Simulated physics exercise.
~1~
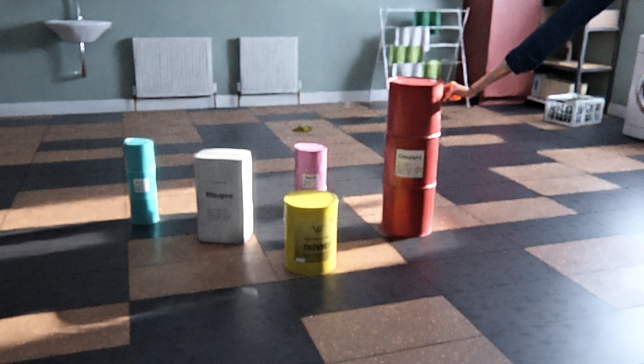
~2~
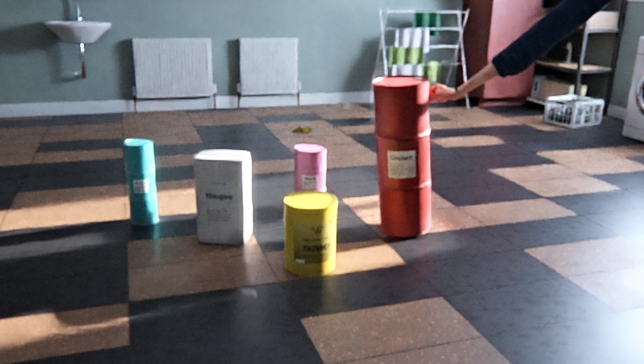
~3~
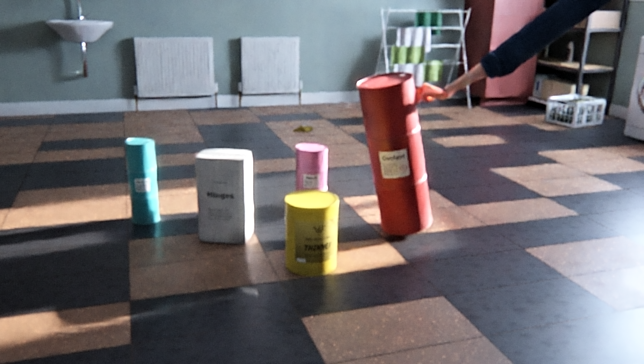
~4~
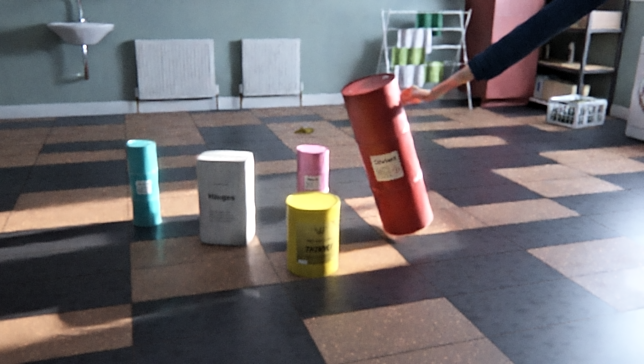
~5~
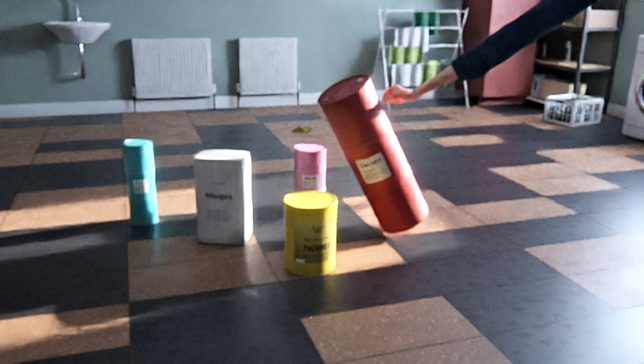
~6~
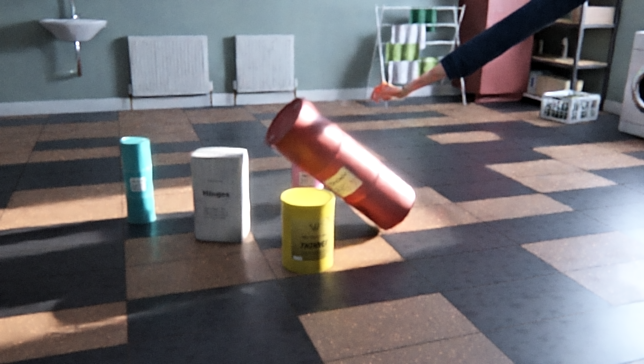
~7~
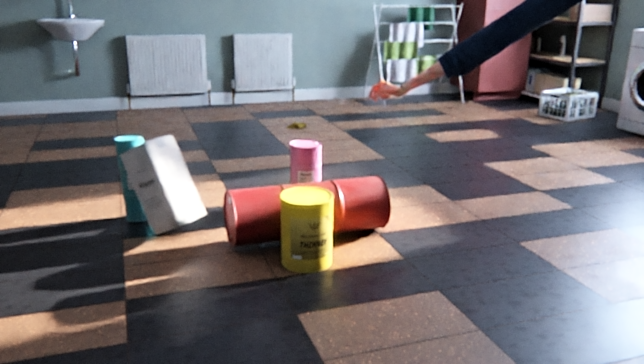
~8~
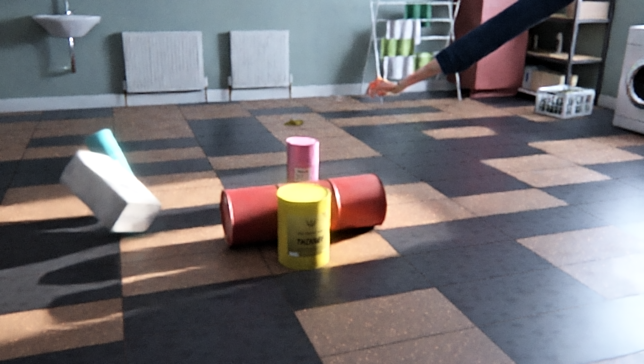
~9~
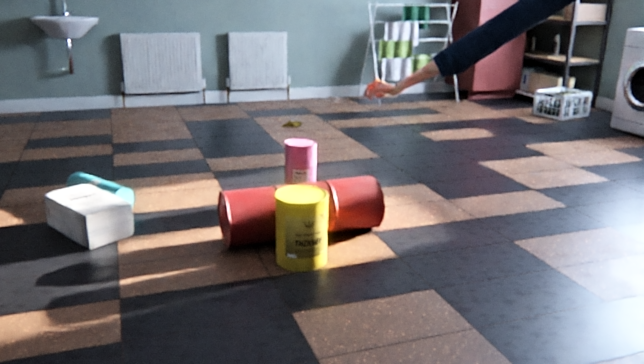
In a room with dark and tan floor tiles, a sink and radiators, a tall red drum stands near a turquoise canister, a white box, a pink canister and a yellow pail. A hand reaches in from the right and pushes the drum's upper part leftward. The drum tilts further and further until it drops onto its side between the pink canister and the yellow pail. The white box tips left into the turquoise canister, and both go over. At the end, the drum, box and turquoise canister lie down, while the pail and pink canister still stand.
